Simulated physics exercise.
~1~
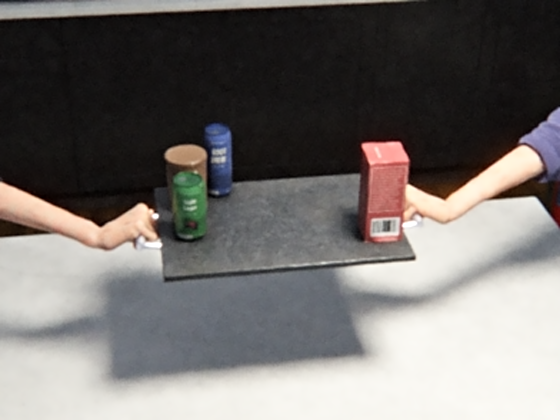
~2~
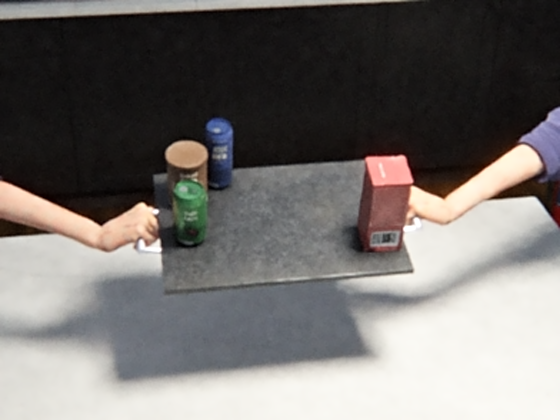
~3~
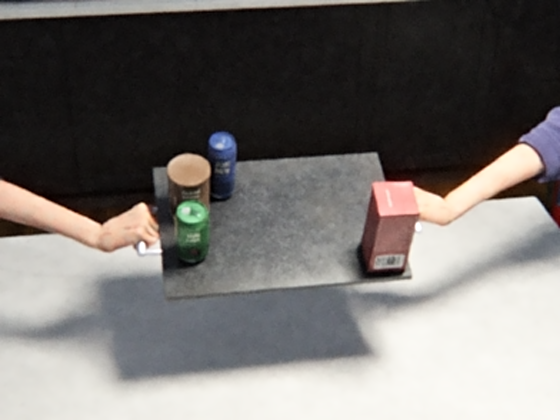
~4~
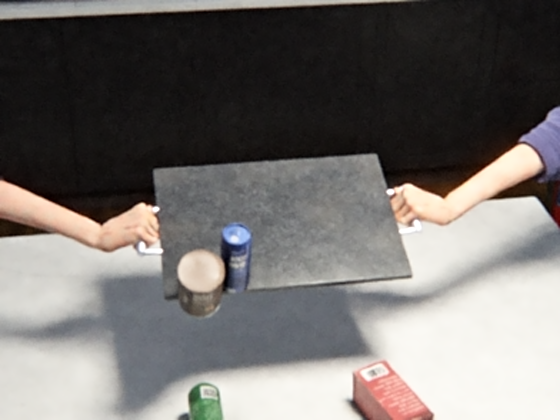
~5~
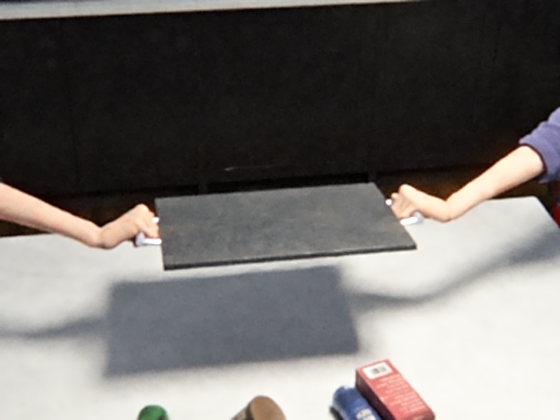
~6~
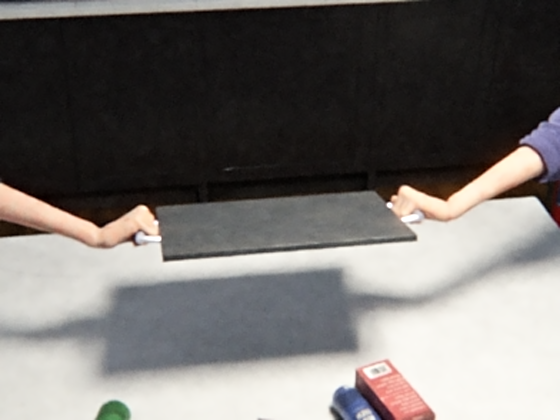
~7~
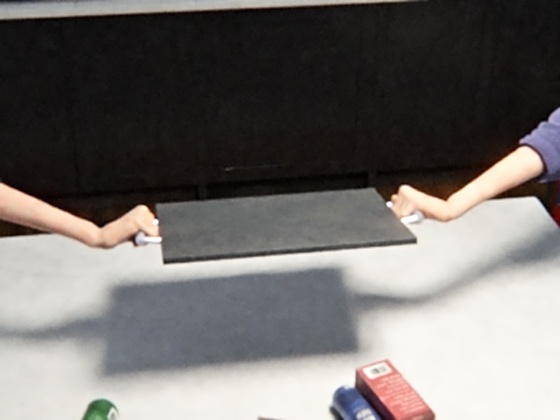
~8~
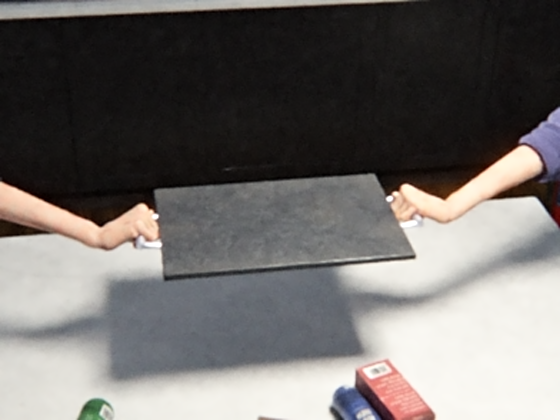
To begin with, two hands hold a flat dark tray by its ends above a pale surface, with a brown tin, a blue can and a green can at the left and a red carton at the right. The near edge tips down and all four items start sliding toward it. The green can and red carton drop off first, and the brown tin and blue can follow. The emptied tray then tips the opposite way while the green can rolls left below. Finally the hands bring the bare tray back to level, with the blue can and red carton lying together beneath it.
